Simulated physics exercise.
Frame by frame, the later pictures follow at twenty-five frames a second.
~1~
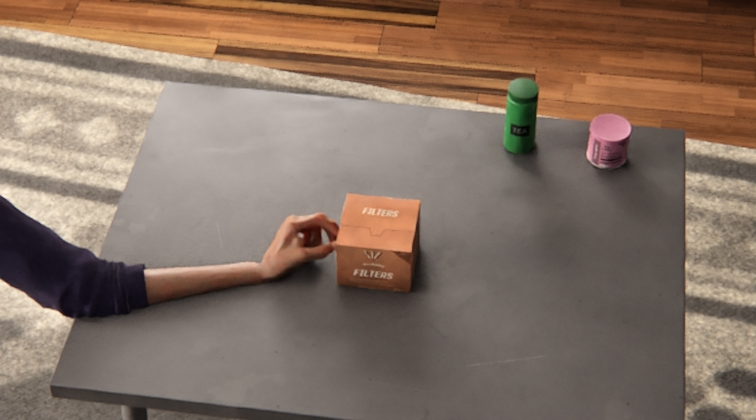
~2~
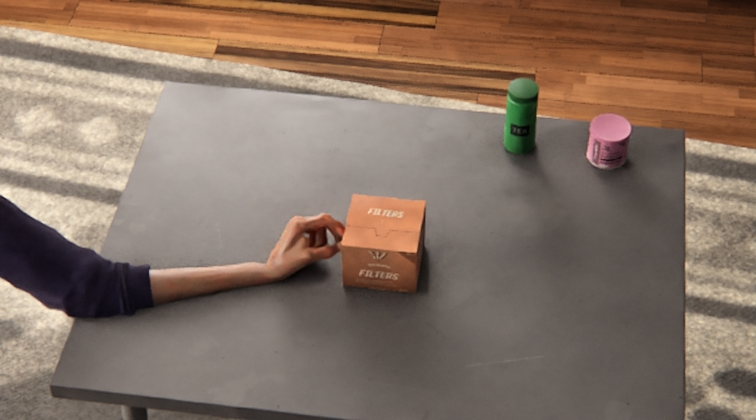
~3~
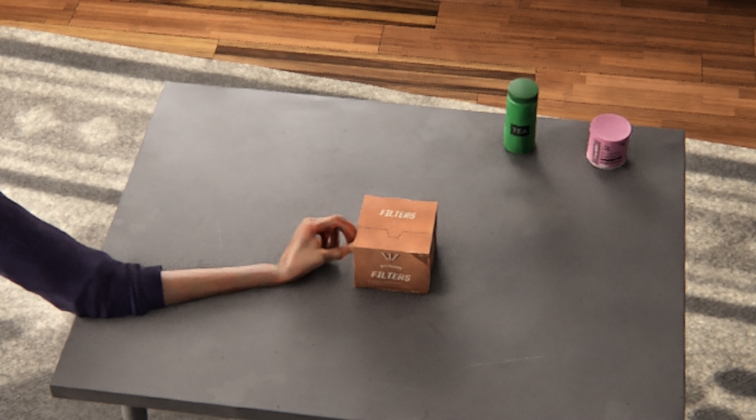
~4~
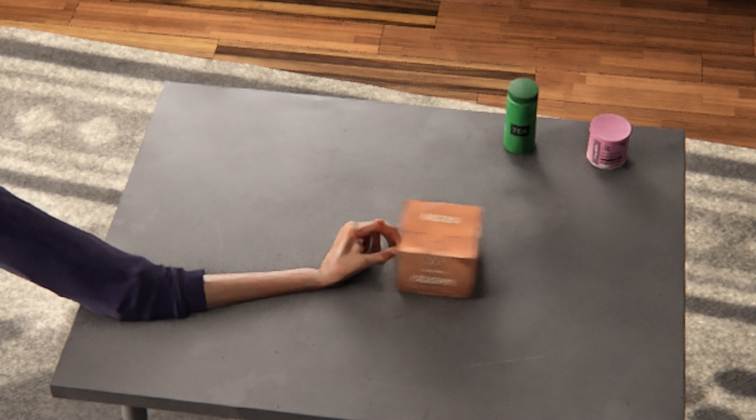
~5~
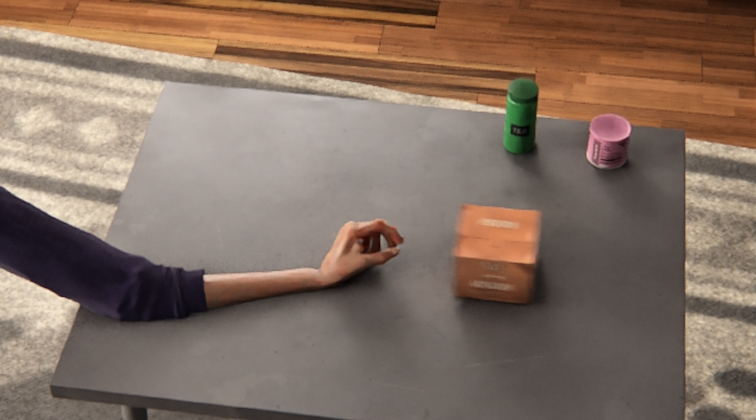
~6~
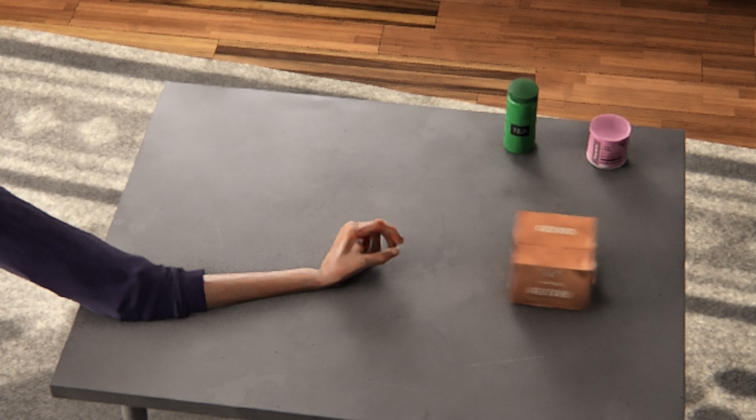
Orange filters box sliding right across a dark table, pushed by a hand that then stays still as the box moves on.
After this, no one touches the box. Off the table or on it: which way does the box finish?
Off the table.
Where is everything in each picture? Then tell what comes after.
The first frame shows under the hand; orange box (379, 243).
The second frame shows under the hand; orange box (384, 243).
The third frame shows under the hand; orange box (396, 245).
The fourth frame shows orange box (439, 249).
The fifth frame shows orange box (496, 254) moved about its own width.
The sixth frame shows orange box (552, 260) moved about its own width.
Then, 0.10 s later than the last frame, orange box moved well along near (686, 274).
Then, 0.30 s later than the last frame, orange box now off the table.
Then, 0.50 s later than the last frame, things are still on the move.
Then, 0.70 s later than the last frame, as before.
When it is over, off the table, orange box.
